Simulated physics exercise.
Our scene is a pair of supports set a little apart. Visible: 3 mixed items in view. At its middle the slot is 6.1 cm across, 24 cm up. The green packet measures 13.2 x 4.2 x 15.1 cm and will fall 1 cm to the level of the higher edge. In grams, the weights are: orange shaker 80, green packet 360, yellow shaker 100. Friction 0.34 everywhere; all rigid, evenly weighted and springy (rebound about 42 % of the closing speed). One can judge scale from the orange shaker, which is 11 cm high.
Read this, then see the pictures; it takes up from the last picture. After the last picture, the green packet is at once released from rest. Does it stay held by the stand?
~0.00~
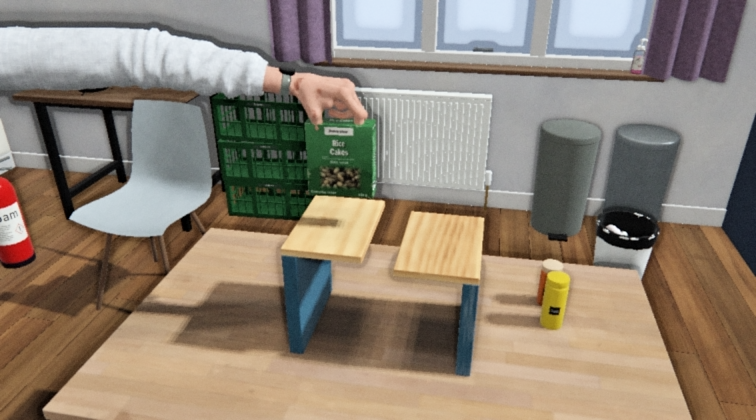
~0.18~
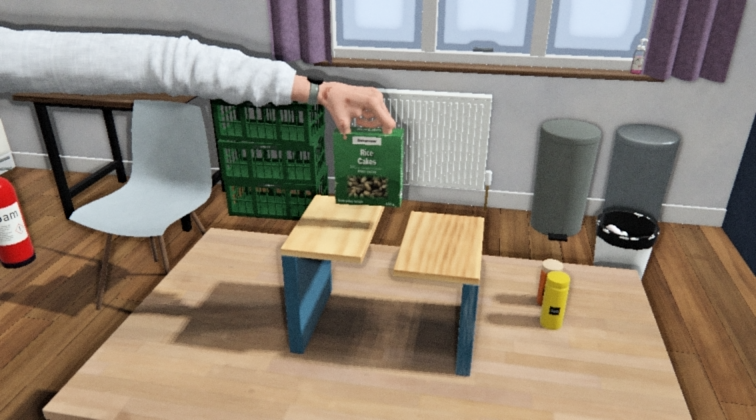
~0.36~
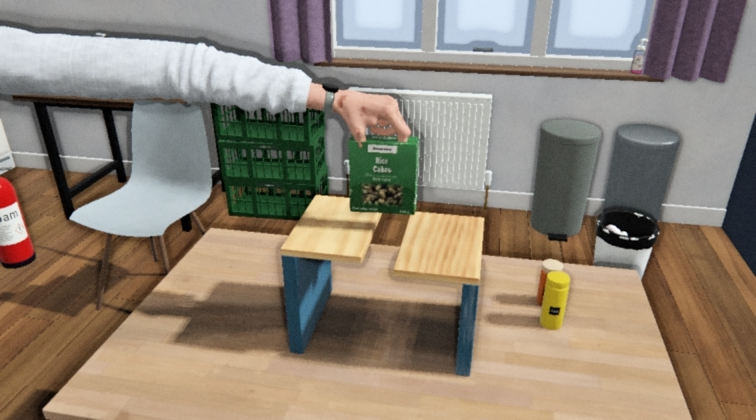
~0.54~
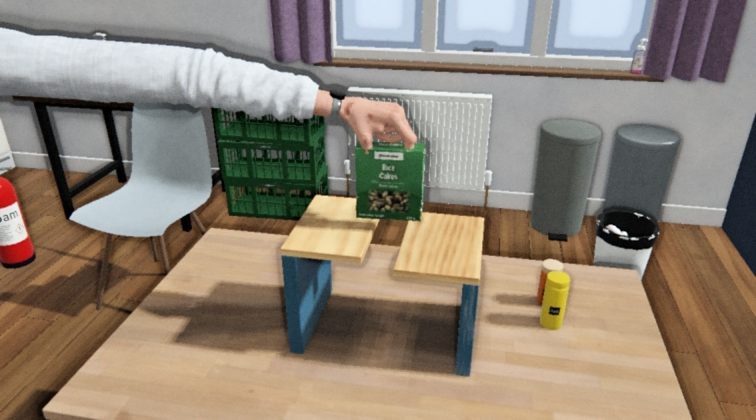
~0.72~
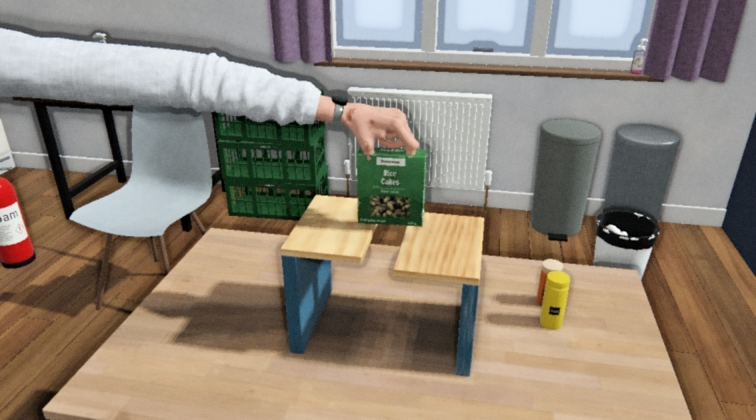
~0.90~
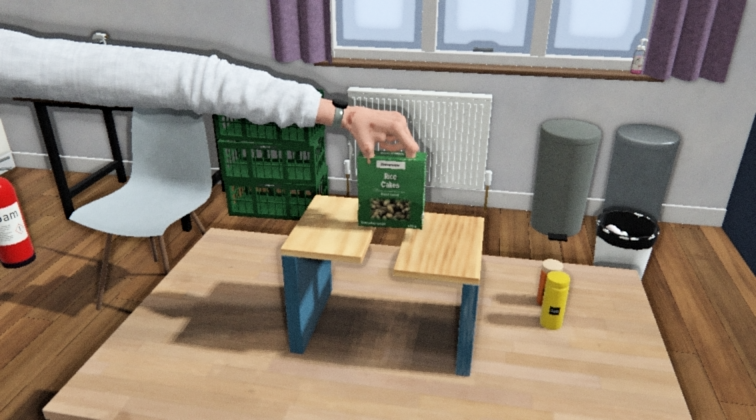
It fails to get down.
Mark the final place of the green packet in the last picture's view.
Roughly (405, 200).
Around 1.10 s, green packet at 8° to upright near (396, 198).
Around 1.30 s, green packet at 10° to upright near (404, 200).
Finally (1.9 s), all 3 still in place (within 4 cm). Final places as that camera would see them, green packet near (405, 200). The packet lodges.
